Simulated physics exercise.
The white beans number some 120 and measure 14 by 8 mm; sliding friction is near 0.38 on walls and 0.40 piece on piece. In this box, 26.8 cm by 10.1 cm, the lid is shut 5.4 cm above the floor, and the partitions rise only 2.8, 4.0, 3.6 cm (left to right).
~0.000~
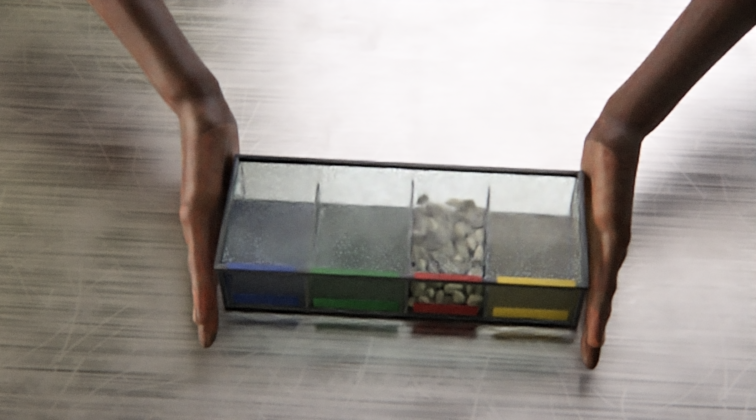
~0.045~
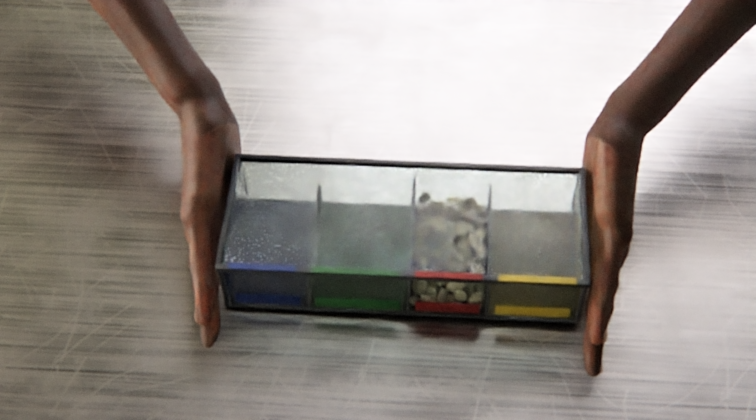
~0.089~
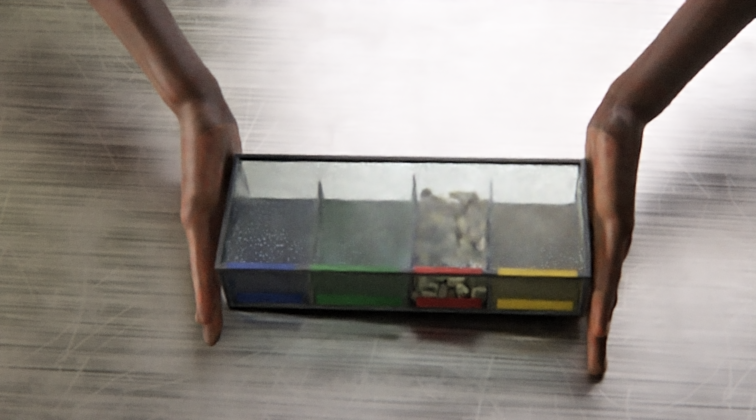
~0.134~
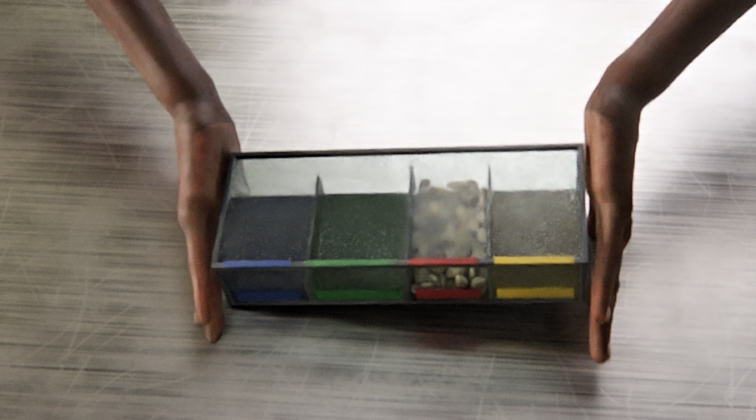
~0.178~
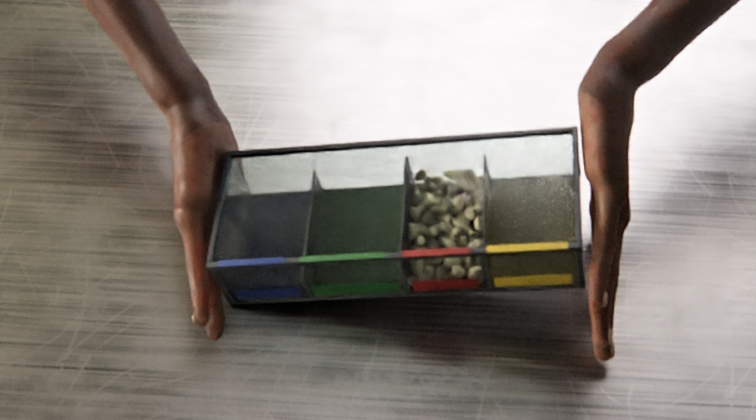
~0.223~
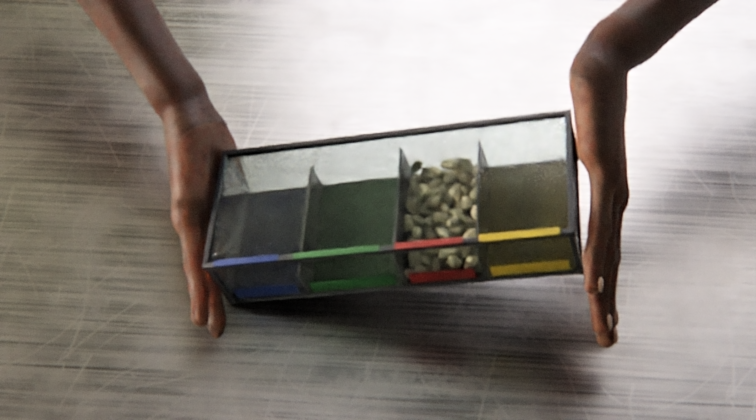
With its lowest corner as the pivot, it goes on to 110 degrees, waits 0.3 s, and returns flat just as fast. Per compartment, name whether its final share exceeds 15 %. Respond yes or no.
Red: Yes; blue: Yes; green: No; yellow: No.
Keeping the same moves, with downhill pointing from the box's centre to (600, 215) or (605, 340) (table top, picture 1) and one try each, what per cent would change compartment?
About 65 and 55 per cent.
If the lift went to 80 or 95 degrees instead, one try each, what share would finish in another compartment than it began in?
Try one gives around 30 %, try two around 35 %.
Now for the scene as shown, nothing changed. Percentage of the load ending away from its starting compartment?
My estimate is some 40 per cent.
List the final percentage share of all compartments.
Red: 60%; blue: 30%; green: 5%; yellow: 0%.
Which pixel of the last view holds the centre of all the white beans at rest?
I'd say roughly (425, 262).
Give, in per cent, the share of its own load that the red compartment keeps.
That comes out at about 60 percent.
After 1.45 s, tilt 110 degrees; red 70 %, blue 30 %.
After 2.27 s, tilt 57 degrees; red 65 %, blue 30 %, green 5 %.
Then, at 3.11 s, tilt 0 degrees; red 60 %, blue 30 %, green 5 %.
In the end, at 3.6 s, red 60 %, blue 30 %, green 5 %, yellow 0 %.
